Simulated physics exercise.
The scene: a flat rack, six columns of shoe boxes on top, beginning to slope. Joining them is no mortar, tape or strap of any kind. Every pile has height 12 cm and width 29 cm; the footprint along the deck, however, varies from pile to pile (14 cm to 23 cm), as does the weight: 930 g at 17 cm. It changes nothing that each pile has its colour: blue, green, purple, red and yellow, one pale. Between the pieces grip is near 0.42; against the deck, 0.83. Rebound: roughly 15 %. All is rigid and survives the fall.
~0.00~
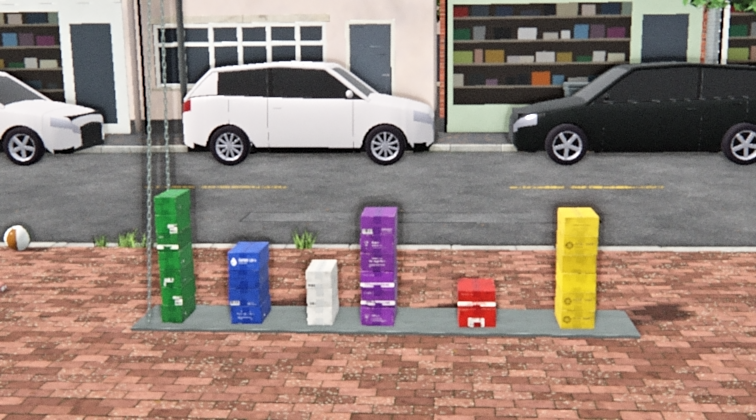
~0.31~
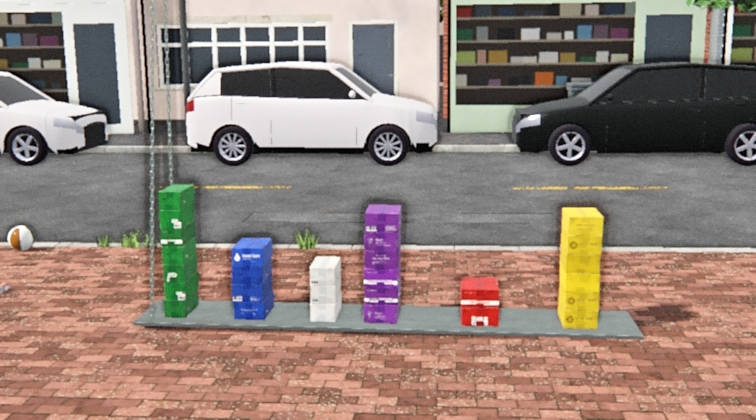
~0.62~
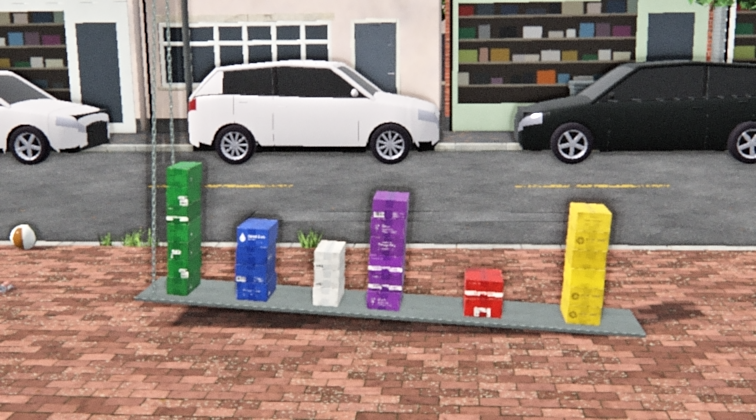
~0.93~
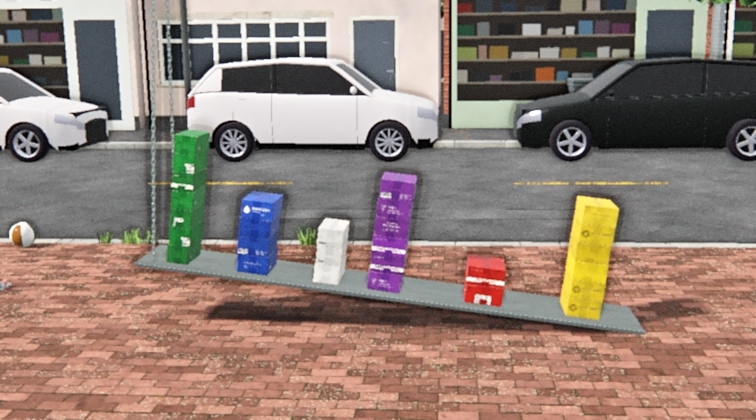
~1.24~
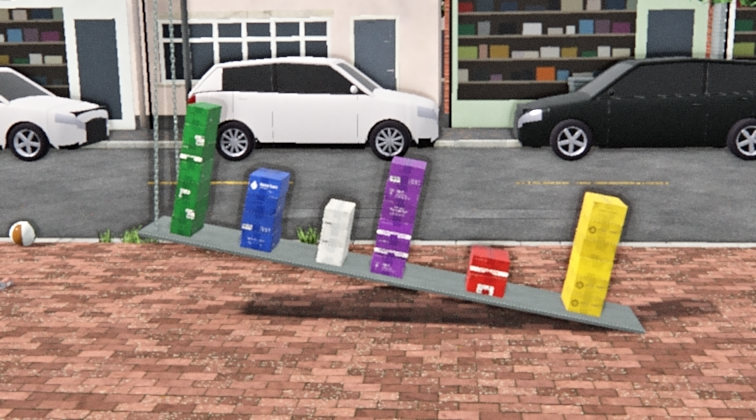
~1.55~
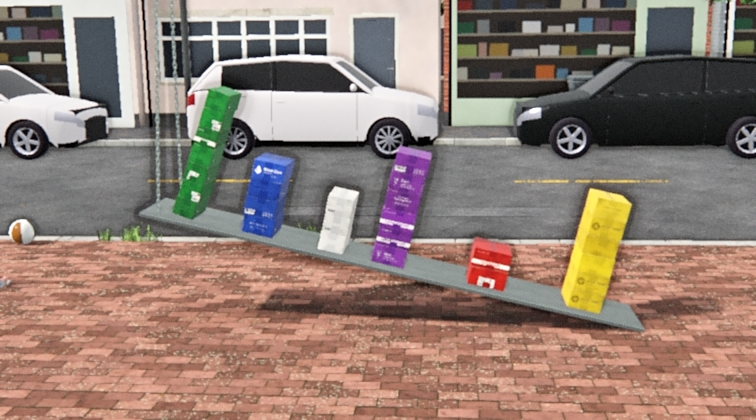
Six stacks of boxes, green, blue, white, purple, red and yellow from left to right, stand on a flat grey board over red brick paving, seen from the front by a still camera. Behind them, two white cars and a black one line the street before shopfronts. The board's left end rises steadily, tilting the stacks rightward, and the green stack begins leaning further than the board's slope.
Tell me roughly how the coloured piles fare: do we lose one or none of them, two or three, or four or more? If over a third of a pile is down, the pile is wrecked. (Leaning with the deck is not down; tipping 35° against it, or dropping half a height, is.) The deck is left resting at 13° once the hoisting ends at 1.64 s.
Piles wrecked: More than three.
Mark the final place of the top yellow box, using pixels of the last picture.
I'd point at about (715, 303).
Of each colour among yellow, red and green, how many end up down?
I count yellow at 5, red at 1, and green at 7.
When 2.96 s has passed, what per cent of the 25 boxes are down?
65 per cent at that moment.
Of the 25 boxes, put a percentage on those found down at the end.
Something near 90 percent.
After 1.86 s, slope 13°; 5 of the 25 other boxes down; top green box 35° from how it stood, 10 cm lower.
After 2.32 s, slope 13°; 10 of the 25 other boxes down; top green box on its side; top blue box 41° from how it stood, 11 cm lower.
After 2.96 s, slope 13°; 16 of the 25 other boxes down; top purple box upside down; top green box on its side.
After 3.58 s, slope 13°; 22 of the 25 other boxes down; top blue box upside down; top purple box upside down.
In the end (4.6 s), slope 13°; 22 of the 25 other boxes down; top blue box upside down; top purple box upside down. Wrecked, blue, green, purple, red and yellow. From the last view, middles, top blue box near (374, 222), top purple box near (563, 282).
